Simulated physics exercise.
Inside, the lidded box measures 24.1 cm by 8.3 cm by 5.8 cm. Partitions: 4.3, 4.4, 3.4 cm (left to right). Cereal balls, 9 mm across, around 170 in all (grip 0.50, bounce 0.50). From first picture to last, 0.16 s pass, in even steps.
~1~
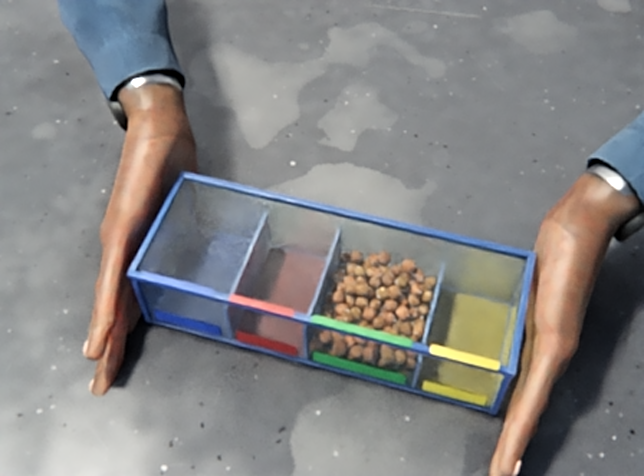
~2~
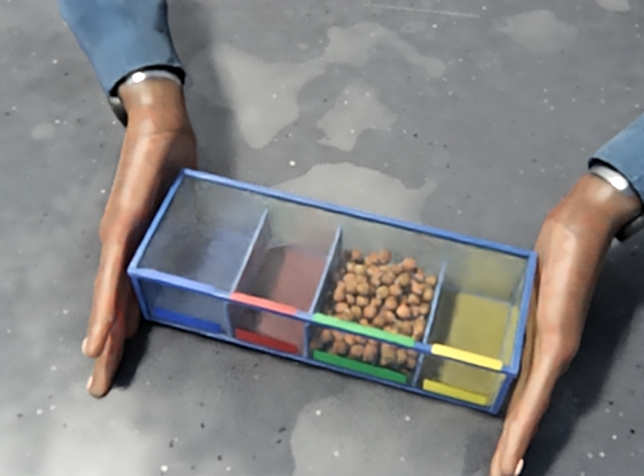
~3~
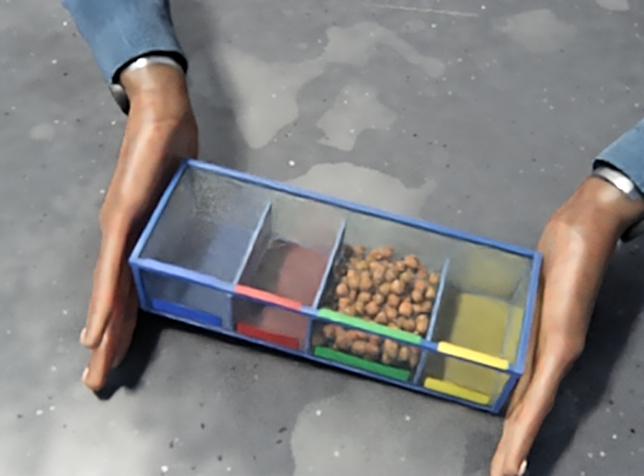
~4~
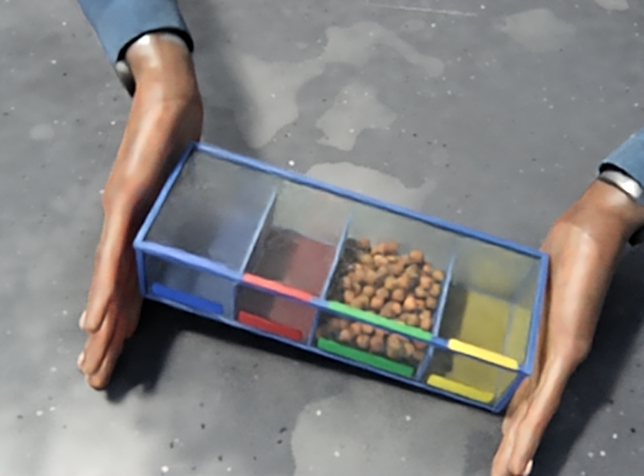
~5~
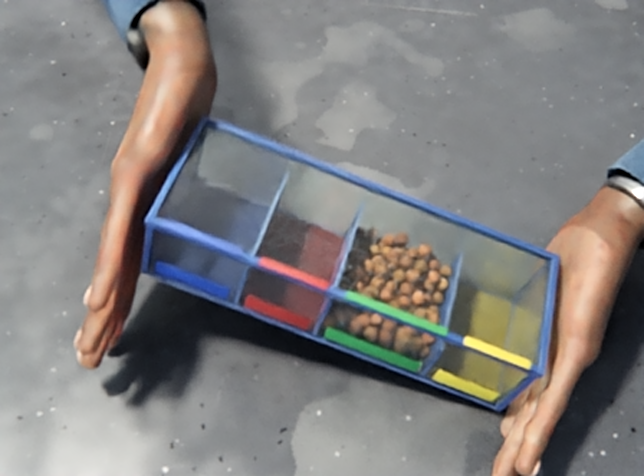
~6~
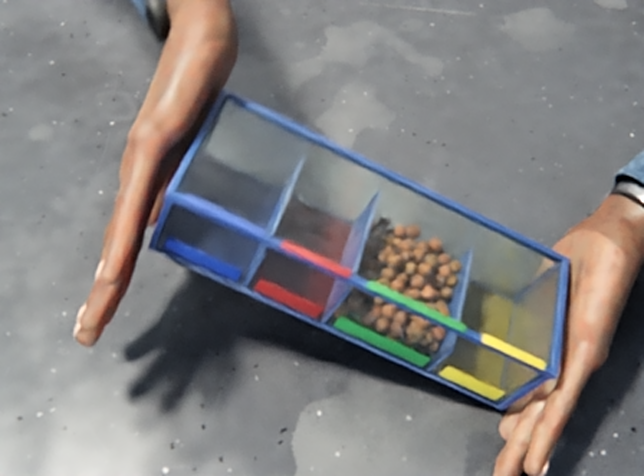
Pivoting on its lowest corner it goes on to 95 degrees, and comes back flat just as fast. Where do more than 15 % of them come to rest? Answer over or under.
Red: Under, blue: Under, green: Over, yellow: Over.
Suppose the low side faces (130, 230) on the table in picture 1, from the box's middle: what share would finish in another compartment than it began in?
About 10 per cent.
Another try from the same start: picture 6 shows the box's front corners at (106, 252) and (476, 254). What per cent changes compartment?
It would be near 10 per cent.
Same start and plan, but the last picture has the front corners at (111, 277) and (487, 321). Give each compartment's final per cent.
Red 5; blue 10; green 85; yellow 0.
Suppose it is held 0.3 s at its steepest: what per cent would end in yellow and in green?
Then: Yellow 60; green 40.
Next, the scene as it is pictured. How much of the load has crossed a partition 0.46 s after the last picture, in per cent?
About 30 per cent.
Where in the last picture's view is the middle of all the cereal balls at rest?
At about (465, 323).
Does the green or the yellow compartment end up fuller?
It is the yellow one.
Then, 0.46 s after the last picture, tilt 94 degrees; green 70 %, yellow 30 %.
Then, 0.76 s after the last picture, tilt 40 degrees; green 35 %, yellow 65 %.
Then, 1.17 s after the last picture, tilt 0 degrees; green 35 %, yellow 65 %.
In the end, red 0 %, blue 0 %, green 35 %, yellow 65 %.
